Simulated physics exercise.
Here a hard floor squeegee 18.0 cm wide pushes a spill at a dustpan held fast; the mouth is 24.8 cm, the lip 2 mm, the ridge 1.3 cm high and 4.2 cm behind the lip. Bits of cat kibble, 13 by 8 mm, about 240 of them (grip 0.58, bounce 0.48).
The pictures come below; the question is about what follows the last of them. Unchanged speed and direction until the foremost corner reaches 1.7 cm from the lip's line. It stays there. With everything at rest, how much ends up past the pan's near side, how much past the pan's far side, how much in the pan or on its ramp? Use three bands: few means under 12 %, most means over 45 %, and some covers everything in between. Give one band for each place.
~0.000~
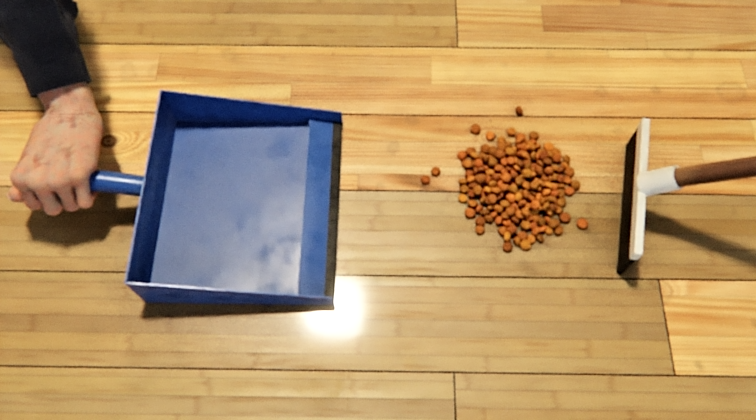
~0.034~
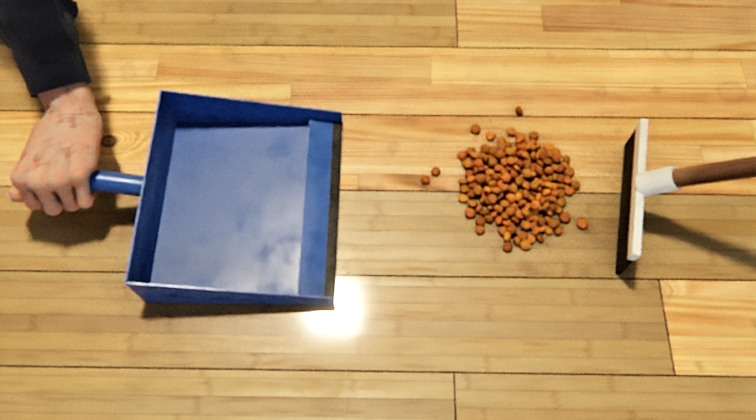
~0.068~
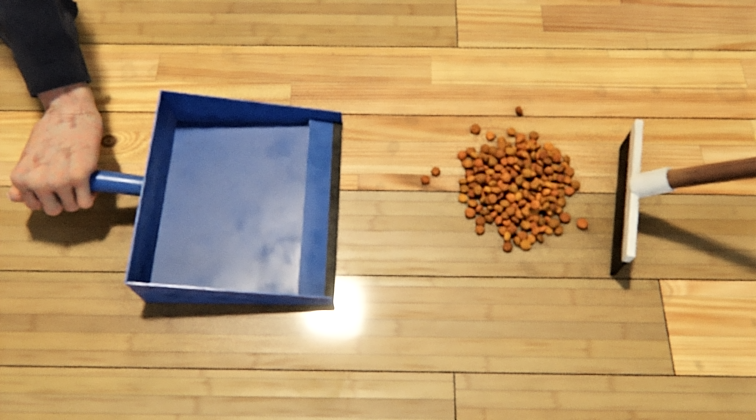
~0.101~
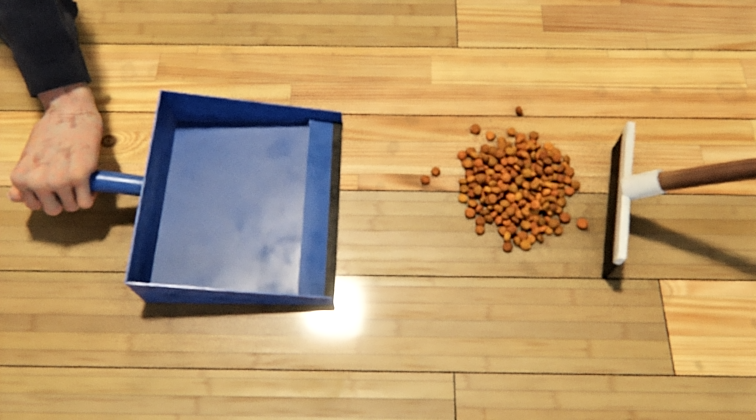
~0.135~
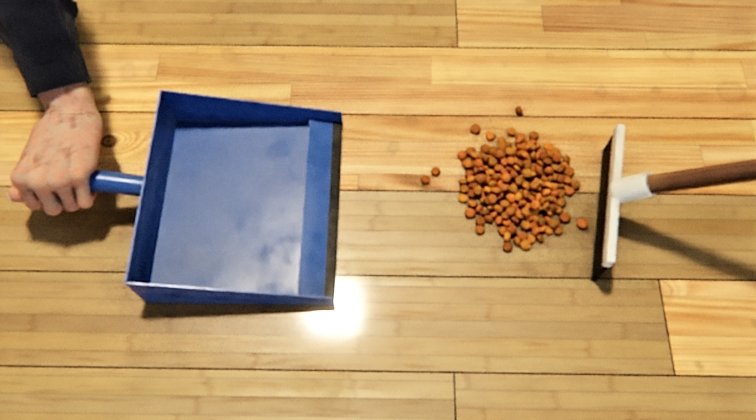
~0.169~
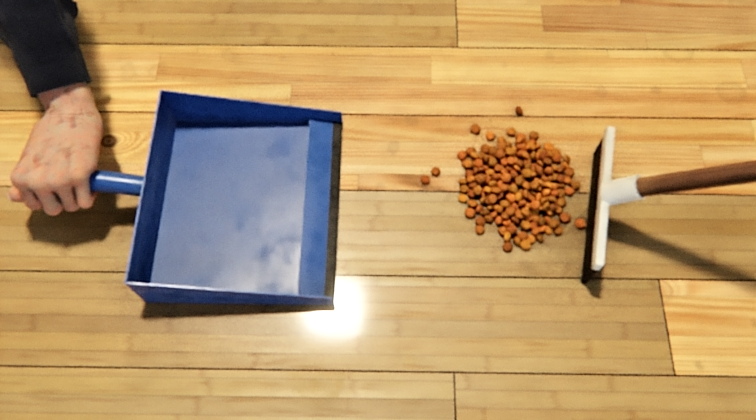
Near side: Few, far side: Few, pan: Few.
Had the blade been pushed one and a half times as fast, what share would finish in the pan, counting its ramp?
About 10 per cent.
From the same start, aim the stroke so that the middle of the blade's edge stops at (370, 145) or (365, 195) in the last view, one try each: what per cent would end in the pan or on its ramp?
Roughly 25 per cent for the first try and 25 per cent for the second.
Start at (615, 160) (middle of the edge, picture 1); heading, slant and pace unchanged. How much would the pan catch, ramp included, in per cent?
I'd put it at around 20 per cent.
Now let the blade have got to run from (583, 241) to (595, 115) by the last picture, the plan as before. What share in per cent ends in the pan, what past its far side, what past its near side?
Pan 25 % / far 30 % / near 0 %.
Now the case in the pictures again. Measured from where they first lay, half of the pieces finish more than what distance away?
Median: Approx. 14 cm.
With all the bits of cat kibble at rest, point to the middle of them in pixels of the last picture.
Around (396, 183).
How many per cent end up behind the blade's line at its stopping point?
About 50 percent.
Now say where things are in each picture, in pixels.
In the first frame, blade from (635, 255) to (643, 126), moved 0.0 cm, 0 of the pieces shifted so far; middle of the pieces at (522, 181); pan at (234, 207).
In the second frame, blade from (633, 255) to (641, 127), moved 0.2 cm, 0 of the pieces shifted so far; middle of the pieces at (522, 181).
In the third frame, blade from (628, 257) to (636, 128), moved 0.9 cm, 0 of the pieces shifted so far; middle of the pieces at (522, 181).
In the fourth frame, blade from (619, 259) to (628, 130), moved 2.0 cm, 0 of the pieces shifted so far; middle of the pieces at (522, 181).
In the fifth frame, blade from (608, 262) to (618, 132), moved 3.3 cm, 0 of the pieces shifted so far; middle of the pieces at (522, 181).
In the sixth frame, blade from (597, 265) to (608, 135), moved 4.6 cm, 0 of the pieces shifted so far; middle of the pieces at (522, 181); pan at (234, 207). Its pace works out near 0.38 m/s, heading 16 degrees towards the viewer's side.
Then, at 0.53 s, middle of the blade 18 cm from the lip; 0 % over the lip, far side 0 %, near side 0 %.
After 0.77 s, middle of the blade 9 cm from the lip; 0 % over the lip, far side 0 %, near side 0 %.
After 1.12 s, middle of the blade 3 cm from the lip; 5 % over the lip, far side 0 %, near side 0 %.
At rest (1.4 s), near side 0 %, far side 0 %, pan 5 %, in front of the lip or behind the blade 95 %.
